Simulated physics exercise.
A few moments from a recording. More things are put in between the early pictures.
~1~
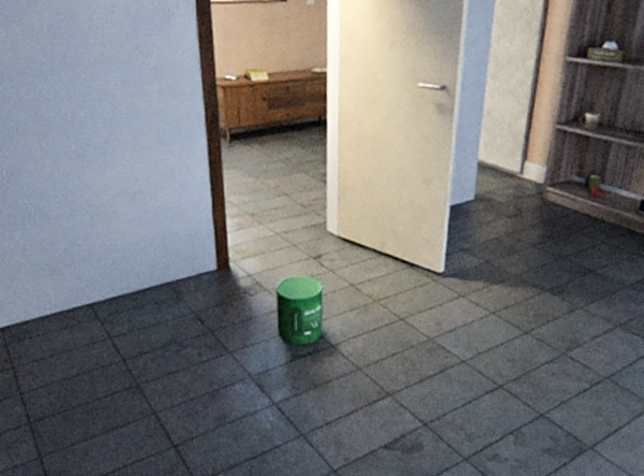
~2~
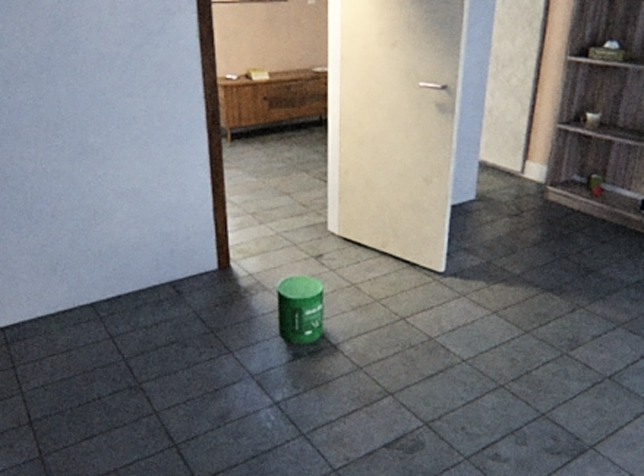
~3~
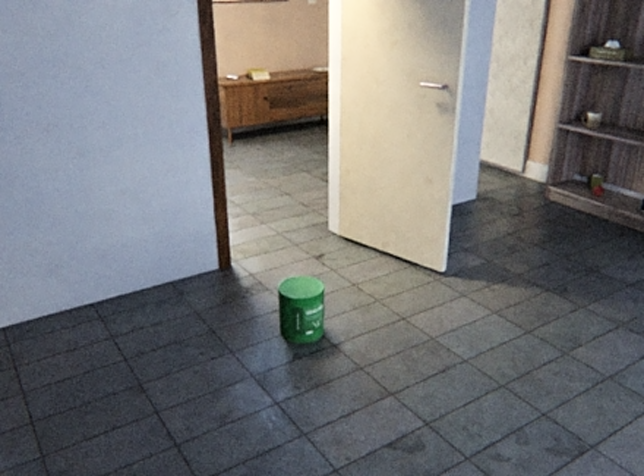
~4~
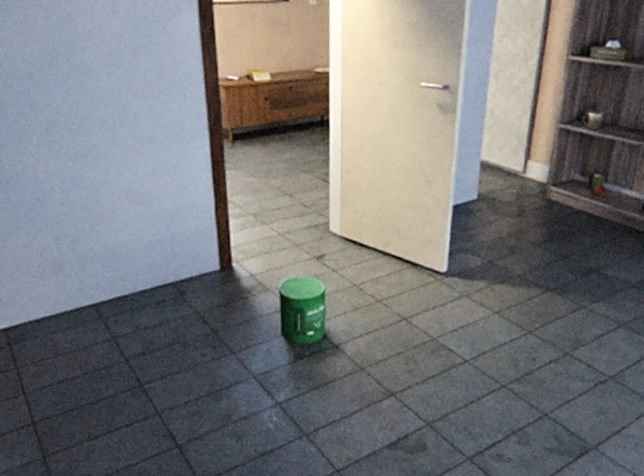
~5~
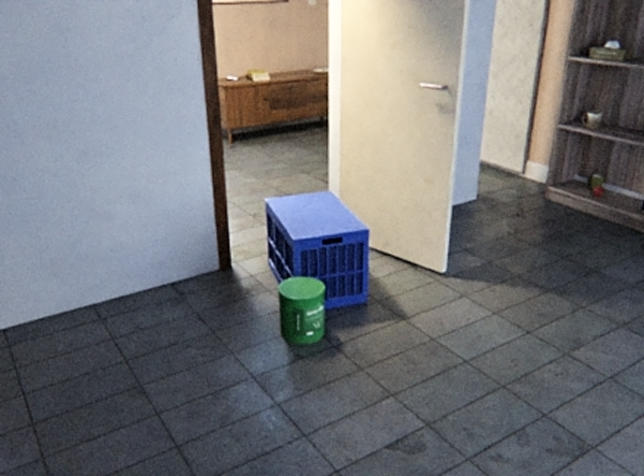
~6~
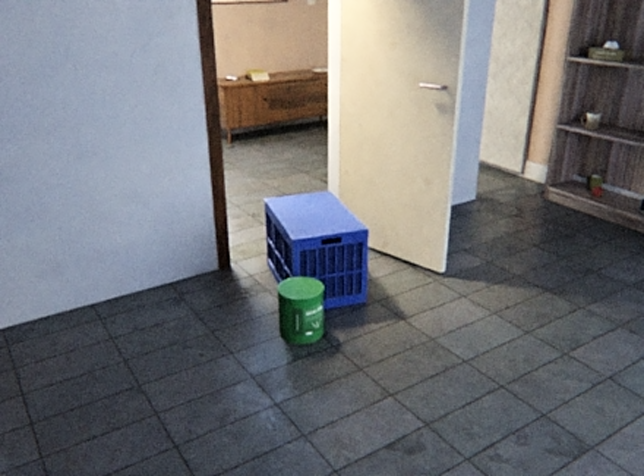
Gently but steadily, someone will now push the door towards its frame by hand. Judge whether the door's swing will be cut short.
Yes, chances are the door will be thwarted.
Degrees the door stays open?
About 60°.
Then, 0.50 s on from there, door at 89°.
Then, 0.80 s on from there, door at 67°.
In the end, door at 62°; both unmoved. At the end, from the last picture's camera, blue chest near (308, 249).
